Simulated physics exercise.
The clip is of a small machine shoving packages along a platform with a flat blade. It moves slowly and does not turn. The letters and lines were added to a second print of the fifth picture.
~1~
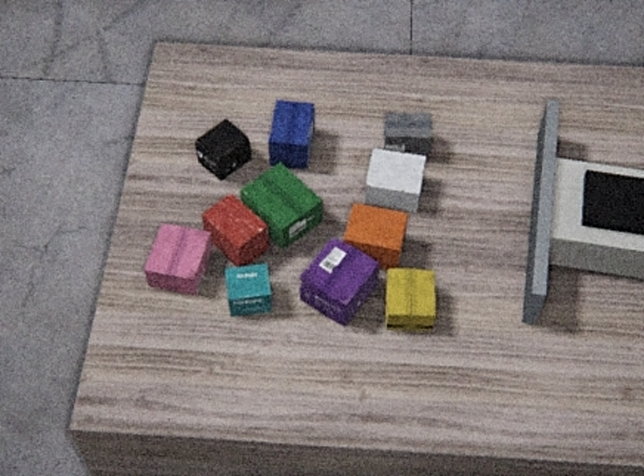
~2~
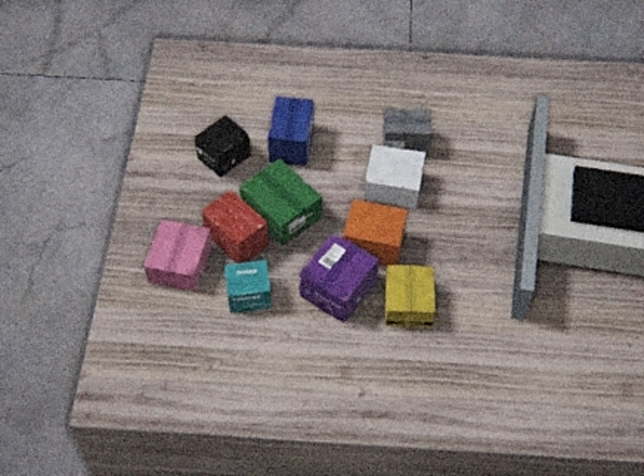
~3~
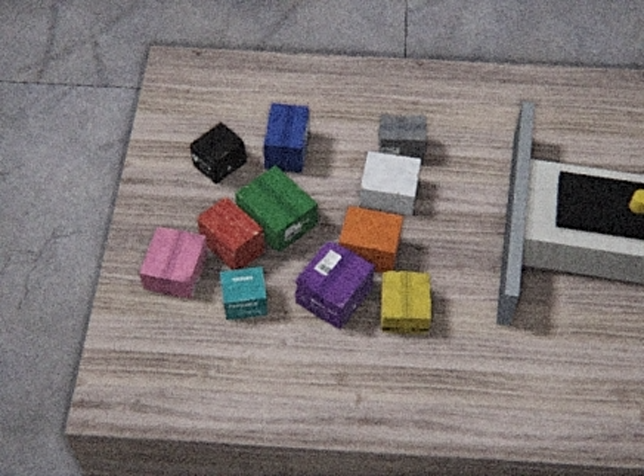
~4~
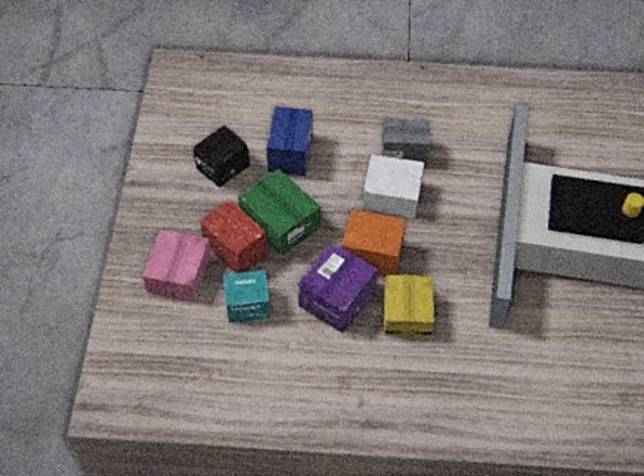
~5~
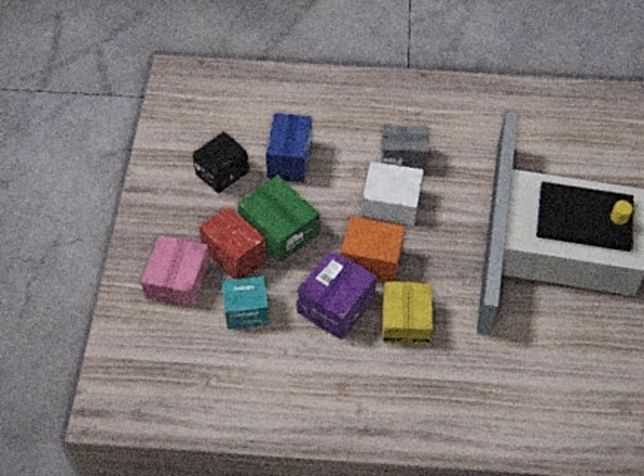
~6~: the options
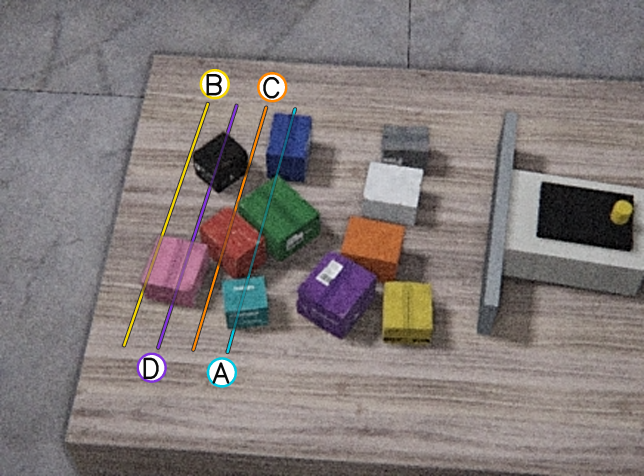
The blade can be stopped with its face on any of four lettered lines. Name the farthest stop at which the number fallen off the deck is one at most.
No second one falls up to A.
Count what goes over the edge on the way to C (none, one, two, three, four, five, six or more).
Two.
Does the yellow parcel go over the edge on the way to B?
By then, no.
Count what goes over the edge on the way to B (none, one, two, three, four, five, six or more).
By then, six or more.
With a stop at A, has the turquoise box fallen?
No.
On the marked copy, A at (264, 220); B at (170, 214); C at (233, 218); D at (201, 216).
Following A. Soon after the start, robot (491, 209); grey parcel (396, 147); yellow parcel (368, 306).
Later, robot (405, 203); pink box (150, 262); turquoise box (178, 299).
In the end, robot (342, 200); pink box (115, 250); turquoise box (113, 295); none fallen.
As for the rest, B drops six; C drops two; D drops three.
